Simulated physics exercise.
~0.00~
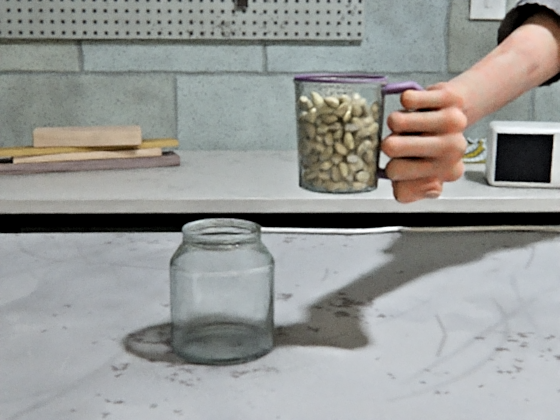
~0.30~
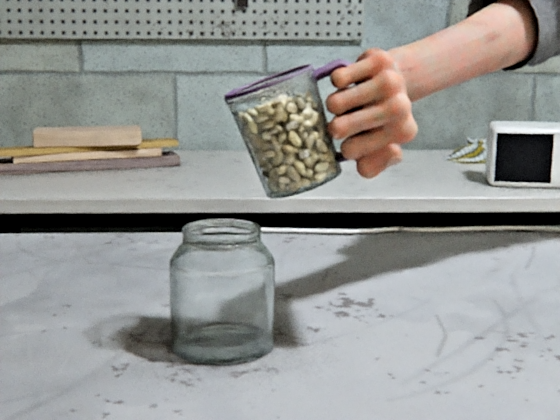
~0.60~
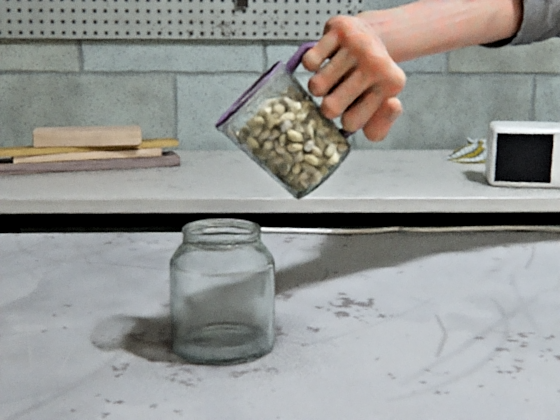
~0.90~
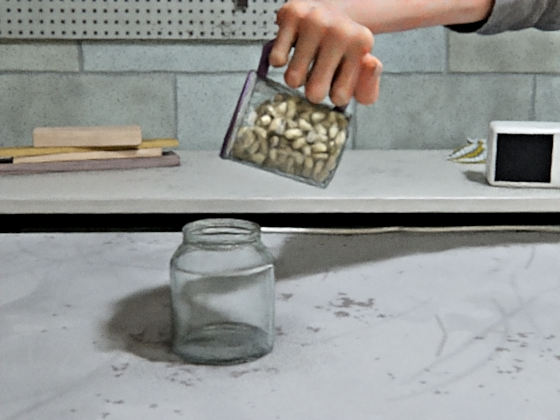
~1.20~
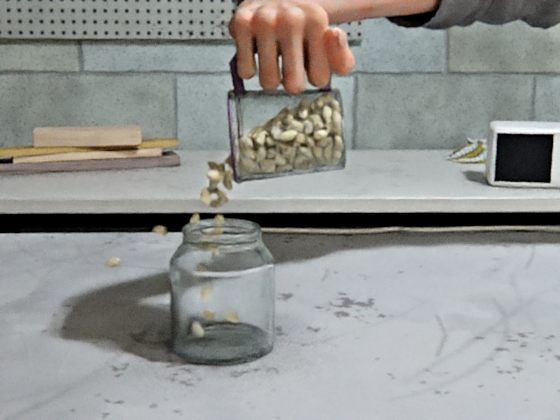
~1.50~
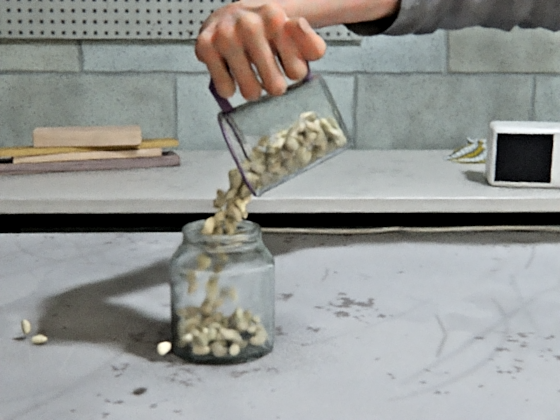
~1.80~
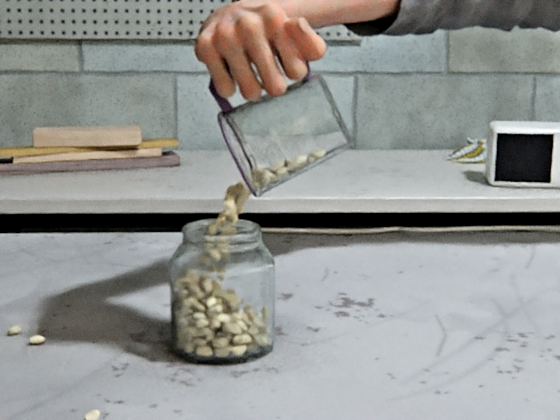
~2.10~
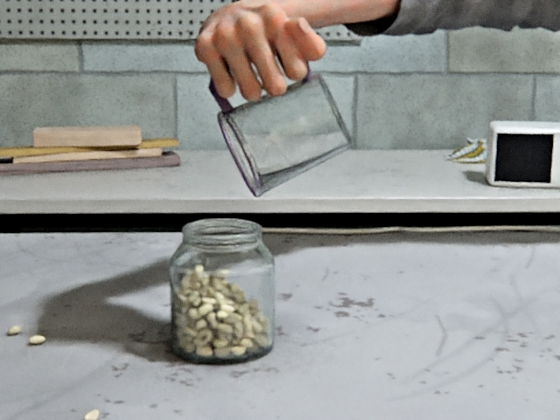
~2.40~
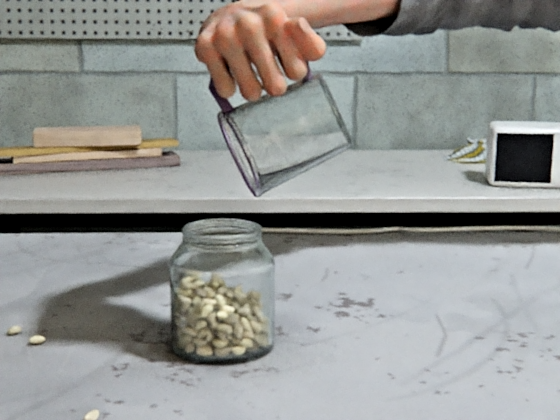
A hand moves a clear measuring cup of white beans left over an open glass jar and tips it until the beans pour out, a few landing on the counter, and ends holding the emptied cup tilted above the partly filled jar.
